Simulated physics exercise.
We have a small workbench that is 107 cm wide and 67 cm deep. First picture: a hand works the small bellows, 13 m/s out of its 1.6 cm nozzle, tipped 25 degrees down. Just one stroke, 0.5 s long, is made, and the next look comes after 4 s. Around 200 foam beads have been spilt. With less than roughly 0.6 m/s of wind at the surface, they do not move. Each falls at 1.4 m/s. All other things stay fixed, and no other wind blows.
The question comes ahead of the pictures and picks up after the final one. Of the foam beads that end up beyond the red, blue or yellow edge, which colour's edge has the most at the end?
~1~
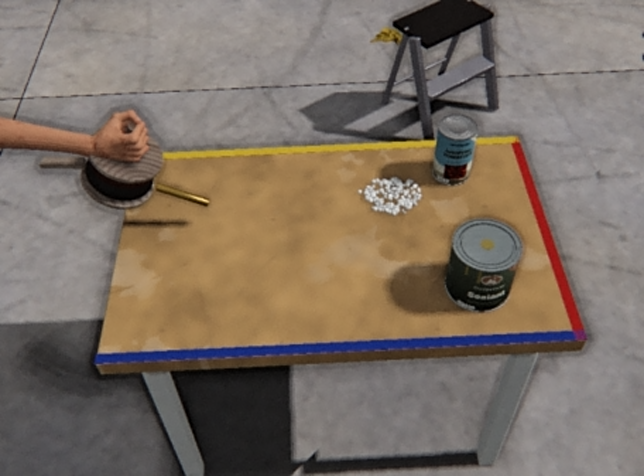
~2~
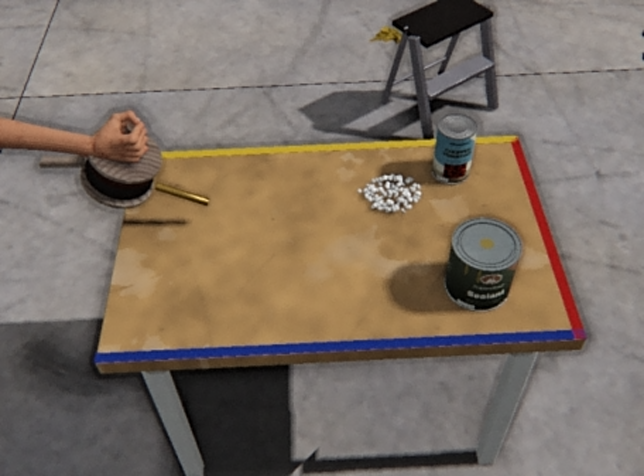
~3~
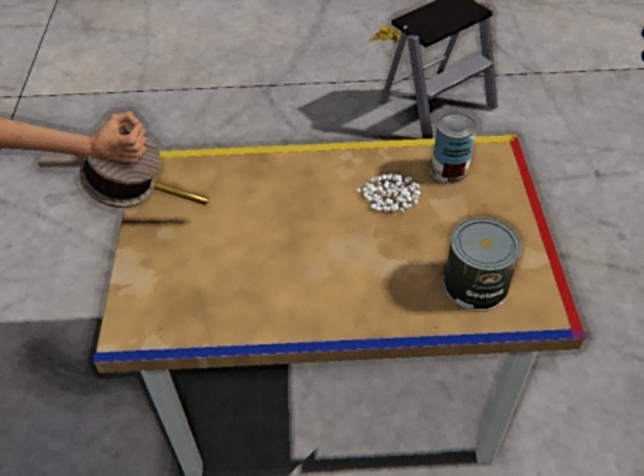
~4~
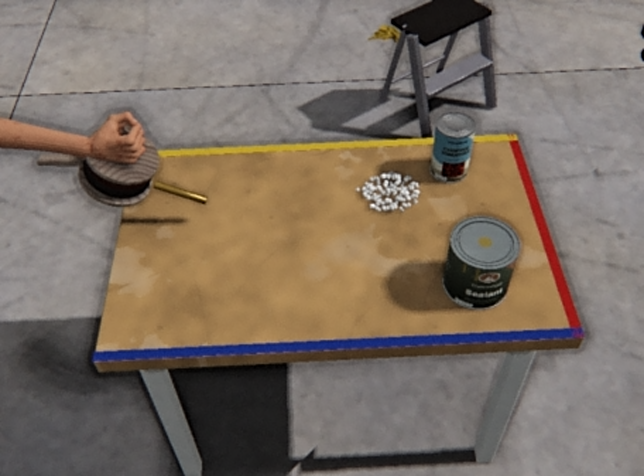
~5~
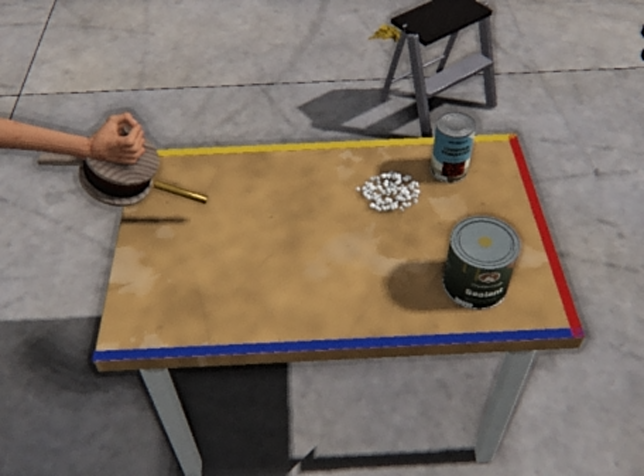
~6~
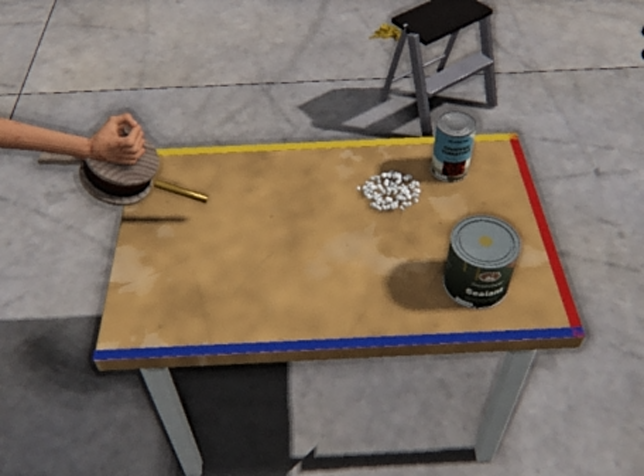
The red edge.
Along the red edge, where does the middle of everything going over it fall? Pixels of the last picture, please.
Midpoint of crossings, approx. (536, 191).
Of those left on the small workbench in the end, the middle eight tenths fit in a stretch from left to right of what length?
Roughly 20 cm from left to right.
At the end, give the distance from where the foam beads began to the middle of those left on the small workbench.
Roughly 15 centimetres.
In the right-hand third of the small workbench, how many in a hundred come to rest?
Roughly 40 in a hundred.
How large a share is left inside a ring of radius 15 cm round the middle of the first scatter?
Roughly 20 per cent.
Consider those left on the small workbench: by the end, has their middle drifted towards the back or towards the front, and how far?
Rearward, by about 5 cm.
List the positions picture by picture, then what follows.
In the first picture, the middle of the foam beads is near (393, 197), none has stirred yet and the mouth of the small bellows is at (208, 203).
In the second picture, the middle of the foam beads is near (395, 193), none has stirred yet, the red edge is centred on (548, 225), the yellow edge is centred on (327, 145) and the blue edge is centred on (342, 351).
In the third picture, the middle of the foam beads is near (394, 192), none has stirred yet, the top of a tin is at (457, 125) and the top of a tin is at (486, 243).
In the fourth picture, the middle of the foam beads is near (394, 191) and none has stirred yet.
In the fifth picture, the middle of the foam beads is near (394, 191) and none has stirred yet.
In the sixth picture, the middle of the foam beads is near (394, 190) and none has stirred yet.
Then, 0.6 s after the last picture the count stands so, 3 % are over the red edge, 0 % over the yellow edge and 0 % over the blue edge; the middle of those left on the top is near (498, 183).
Then, 1.0 s after the last picture the count stands so, 55 % are over the red edge, 0 % over the yellow edge and 0 % over the blue edge; the middle of those left on the top is near (440, 172).
Then, 2.0 s after the last picture the count stands so, 55 % are over the red edge, 0 % over the yellow edge and 0 % over the blue edge; the middle of those left on the top is near (437, 176).
Then, 3.8 s after the last picture, at the end, 55 % are over the red edge, 0 % over the yellow edge and 0 % over the blue edge; the middle of those left on the top is near (437, 176).
